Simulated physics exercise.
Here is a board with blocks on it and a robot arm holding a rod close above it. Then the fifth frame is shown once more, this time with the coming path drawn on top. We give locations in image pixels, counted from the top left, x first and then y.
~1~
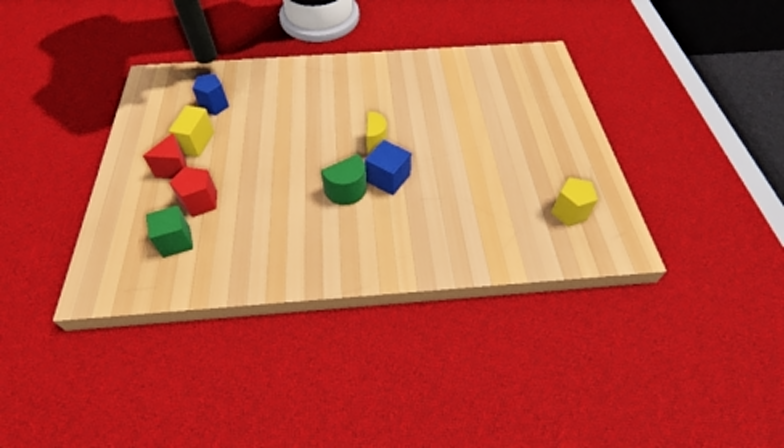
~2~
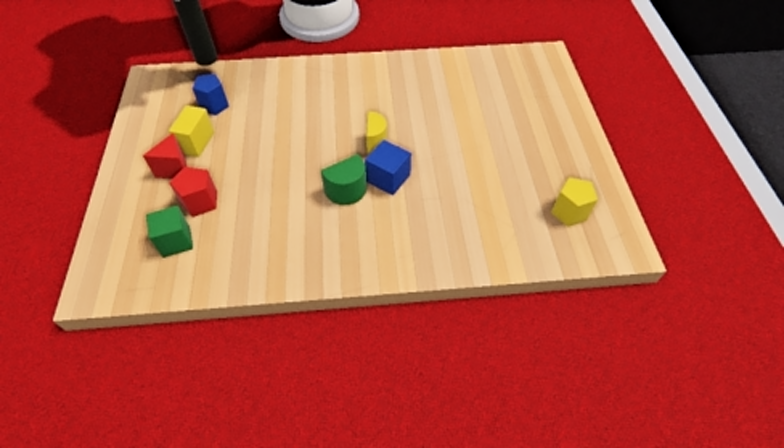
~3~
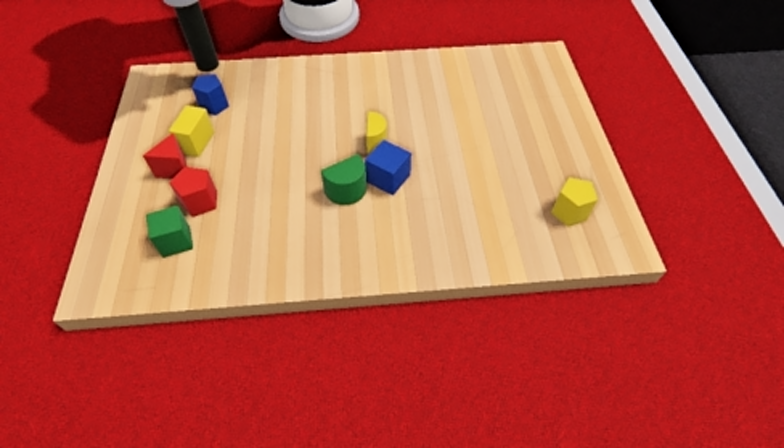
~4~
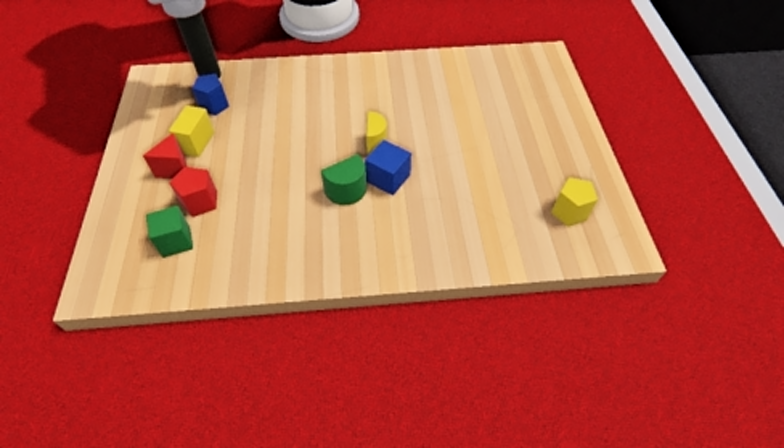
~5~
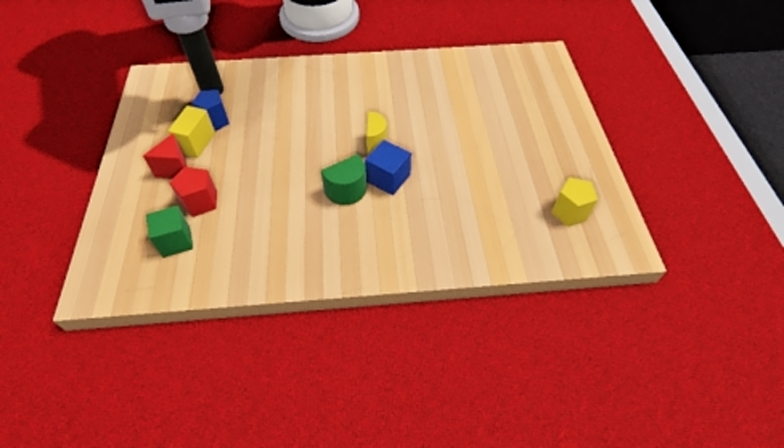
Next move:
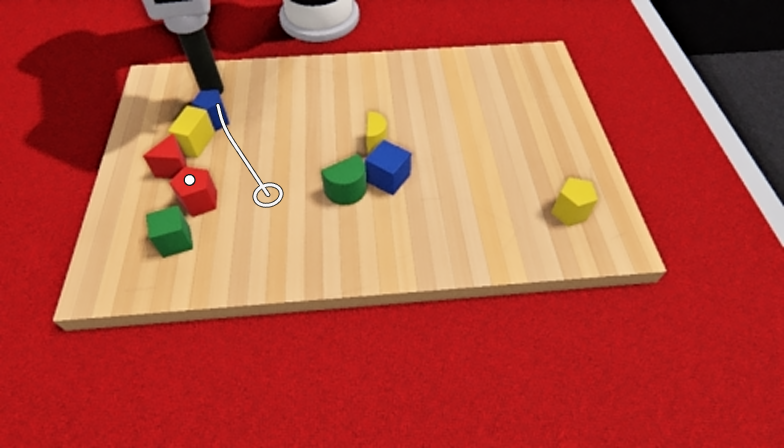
In the video, colored blocks sit on a wooden board over a red surface as a robot arm's dark rod moves slightly downward at the upper left, then pushes the small blue block a short way toward the yellow rectangular block.
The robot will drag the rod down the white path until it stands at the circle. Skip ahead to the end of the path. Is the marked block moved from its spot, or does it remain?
Its place stays the same.
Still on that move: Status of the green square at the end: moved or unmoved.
Here's my answer: The green square remains in position.
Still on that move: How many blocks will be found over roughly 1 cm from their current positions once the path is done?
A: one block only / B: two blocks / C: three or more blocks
Answer: C.
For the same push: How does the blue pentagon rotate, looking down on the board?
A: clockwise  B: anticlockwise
A
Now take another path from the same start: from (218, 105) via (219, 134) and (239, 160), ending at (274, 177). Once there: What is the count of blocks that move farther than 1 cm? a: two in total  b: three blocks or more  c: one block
Answer: B.
The drawn path runs from (218, 105) via (228, 134) and (247, 163), ending at (268, 195); the dot is on the red pentagon.
What follows on the original path. One third of the way, rod at (223, 120); red triangular block at (149, 160), turned 25° anticlockwise; yellow rectangle at (177, 140), turned 45° clockwise; blue pentagon at (210, 130), turned 30° clockwise.
Two thirds of the way, rod at (242, 150); red triangular block at (148, 160), turned 25° anticlockwise; yellow rectangle at (176, 141), turned 50° clockwise; blue pentagon at (213, 153), turned 75° clockwise.
At the end, rod at (264, 182); green square not moved; red triangular block at (148, 160), turned 25° anticlockwise; yellow rectangle at (176, 141), turned 50° clockwise; red pentagon not moved; blue pentagon at (215, 153), turned 85° clockwise.
